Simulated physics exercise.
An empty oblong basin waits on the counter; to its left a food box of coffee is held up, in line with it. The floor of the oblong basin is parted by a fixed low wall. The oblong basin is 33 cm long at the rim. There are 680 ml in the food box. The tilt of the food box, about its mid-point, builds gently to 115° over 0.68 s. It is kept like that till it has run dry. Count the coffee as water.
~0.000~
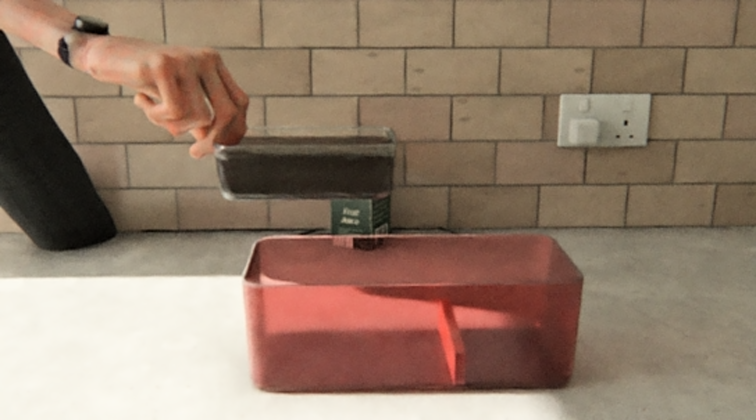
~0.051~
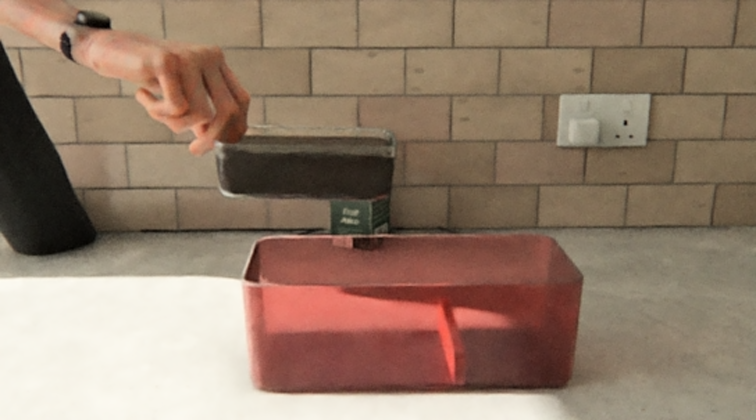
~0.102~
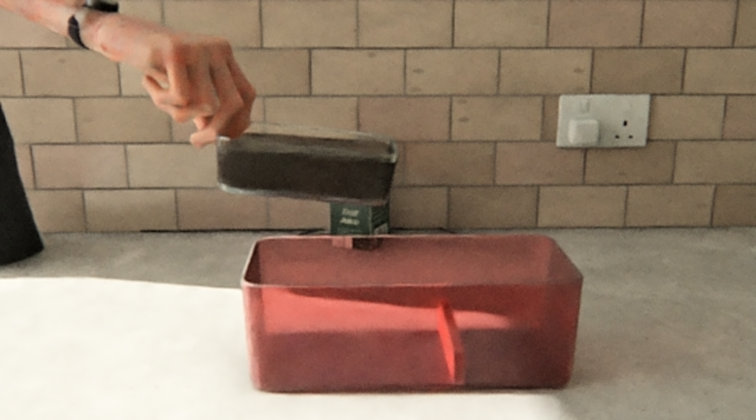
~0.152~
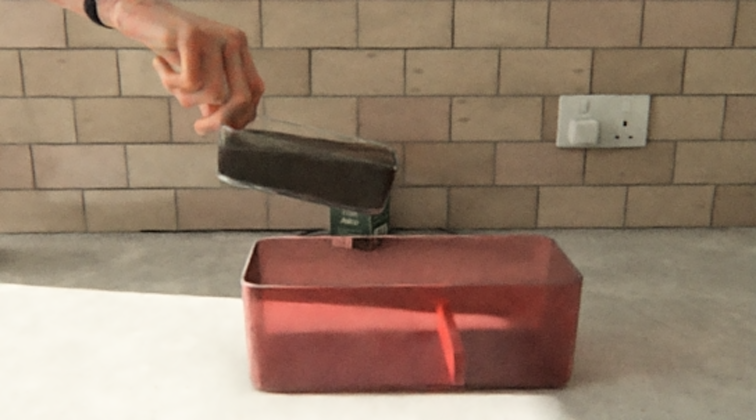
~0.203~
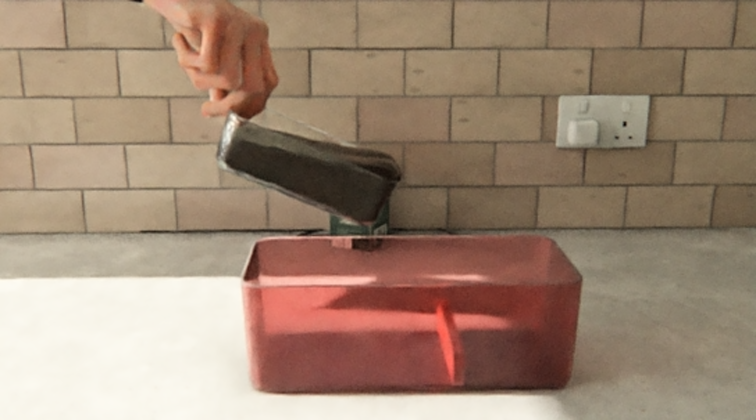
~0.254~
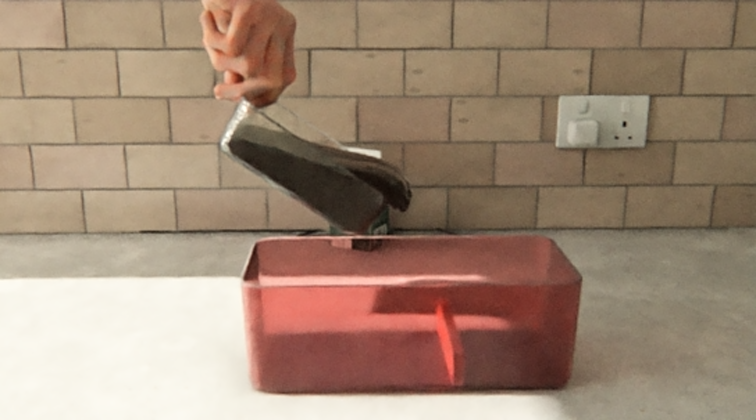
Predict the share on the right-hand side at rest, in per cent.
About 24 per cent.
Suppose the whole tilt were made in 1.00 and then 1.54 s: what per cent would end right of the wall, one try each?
In turn about 40 and 55 per cent.
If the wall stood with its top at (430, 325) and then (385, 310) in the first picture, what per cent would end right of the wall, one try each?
First 45, then 85 per cent.
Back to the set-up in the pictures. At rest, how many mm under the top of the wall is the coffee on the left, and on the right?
Left about 22 mm, right about 26 mm.
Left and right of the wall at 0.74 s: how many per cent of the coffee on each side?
Left about 66, right about 24.
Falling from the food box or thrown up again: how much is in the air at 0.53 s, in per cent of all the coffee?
About 6 per cent.
After 0.53 s the tilt is 102° and 4 per cent is still to pour, 70 is left of the wall and 21 right of it.
After 0.74 s the tilt is 115° and 0 per cent is still to pour, 67 is left of the wall and 24 right of it.
After 0.95 s the tilt is 115° and 0 per cent is still to pour, 69 is left of the wall and 24 right of it.
After 1.18 s the tilt is 115° and 0 per cent is still to pour, 69 is left of the wall and 24 right of it.
In the end 69 per cent lies left of the wall, 24 right of it and 7 outside.
